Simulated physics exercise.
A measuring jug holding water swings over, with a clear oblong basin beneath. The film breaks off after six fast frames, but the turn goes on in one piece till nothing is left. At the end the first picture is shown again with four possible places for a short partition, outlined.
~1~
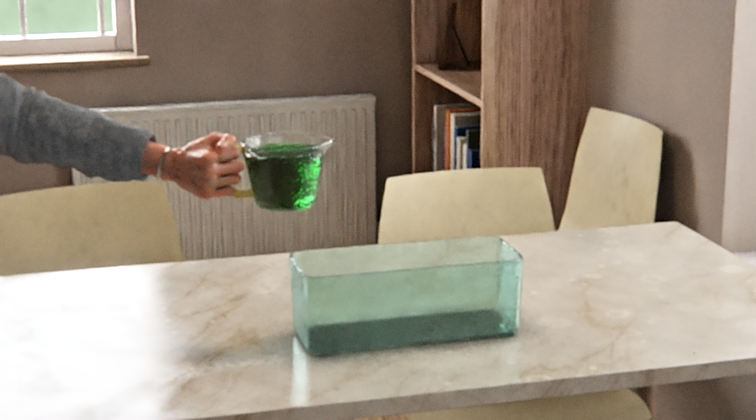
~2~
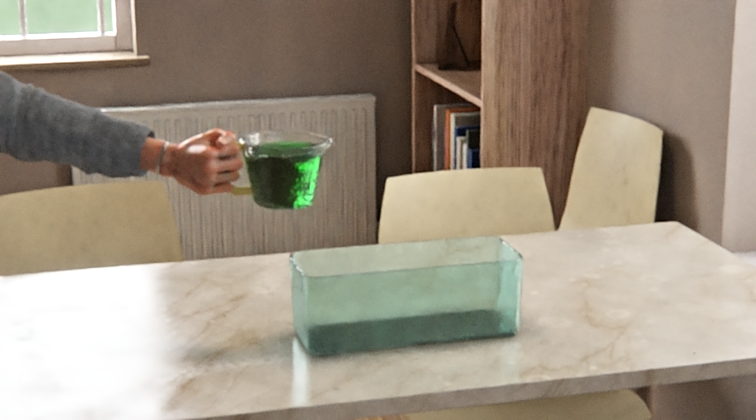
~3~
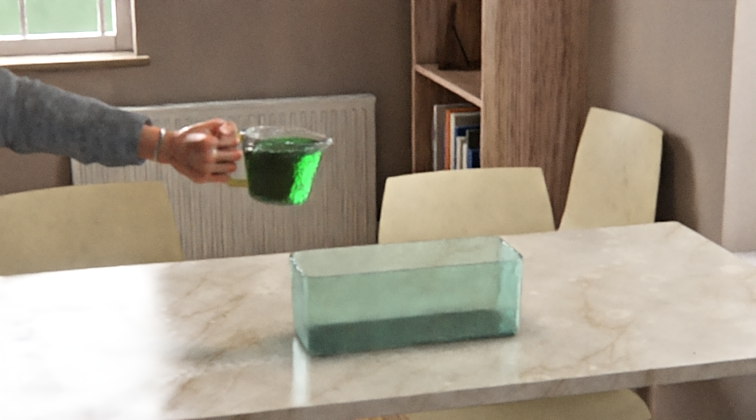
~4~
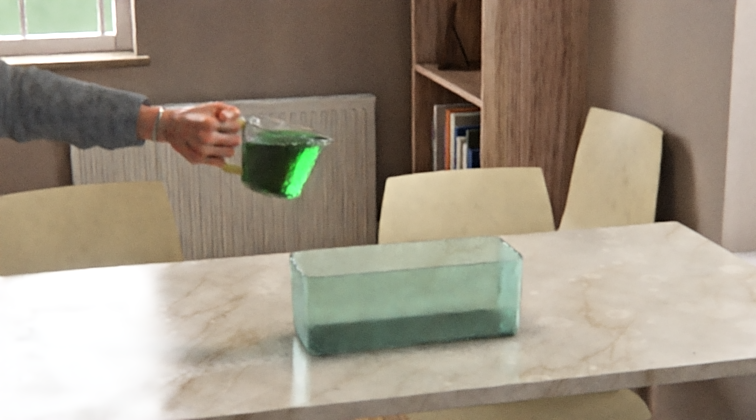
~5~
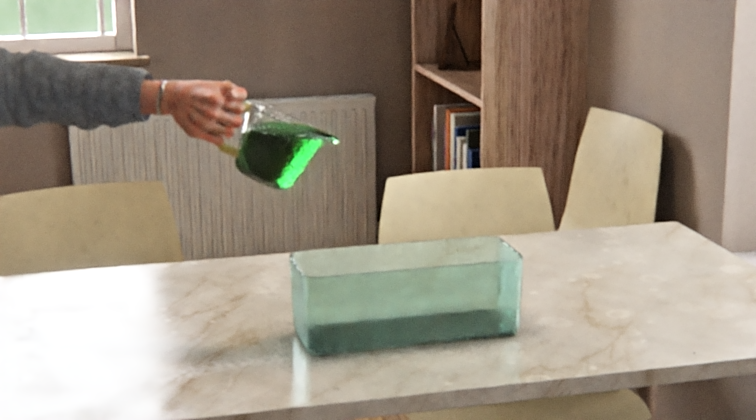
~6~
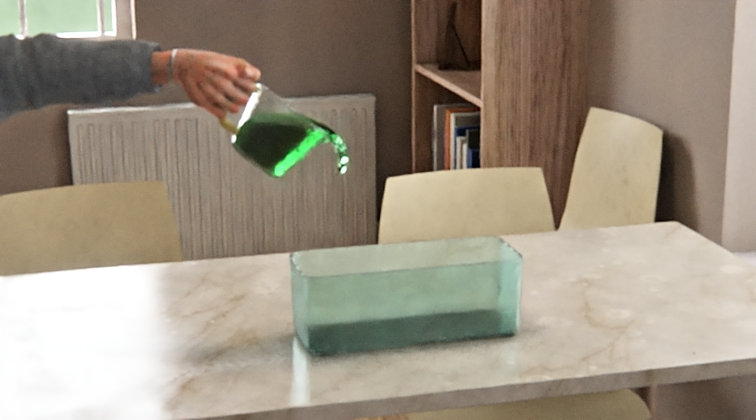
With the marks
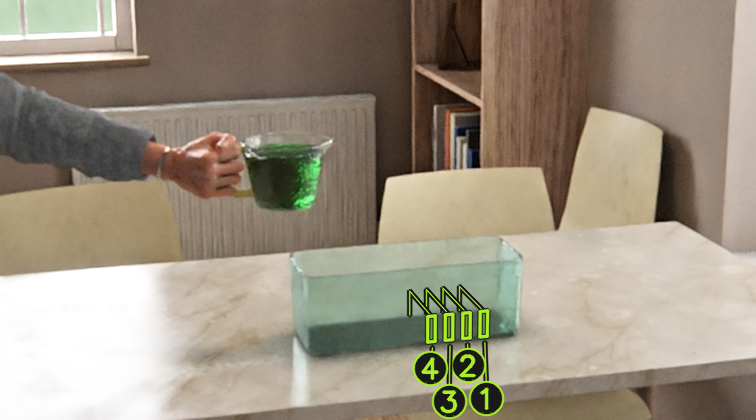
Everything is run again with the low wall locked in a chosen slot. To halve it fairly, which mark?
4 beats the others.
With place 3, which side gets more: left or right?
More ends on the left.
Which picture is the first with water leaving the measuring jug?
In picture 5.
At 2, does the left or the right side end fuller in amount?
More ends on the left.
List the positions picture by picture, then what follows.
The first picture shows upright, lip at (333, 140); basin from (306, 354) to (519, 333); nothing has left yet.
The second picture shows upright, lip at (333, 140); nothing has left yet.
The third picture shows tipped about 7°, lip at (333, 140); nothing has left yet.
The fourth picture shows tipped about 15°, lip at (333, 140); nothing has left yet.
The fifth picture shows tipped about 26°, lip at (332, 140); water is over the lip, down to (332, 140).
The sixth picture shows tipped about 39°, lip at (332, 140); water is over the lip, down to (342, 169).
In lime, 1 at (484, 342); 2 at (467, 343); 3 at (450, 345); 4 at (432, 347).
Choosing 1, about 83 % ends left of the wall and 14 % right of it; 3 % is lost outside.
Choosing 2, about 85 % ends left of the wall and 11 % right of it; 5 % is lost outside.
Choosing 3, about 85 % ends left of the wall and 8 % right of it; 7 % is lost outside.
Choosing 4, about 53 % ends left of the wall and 44 % right of it; 3 % is lost outside.
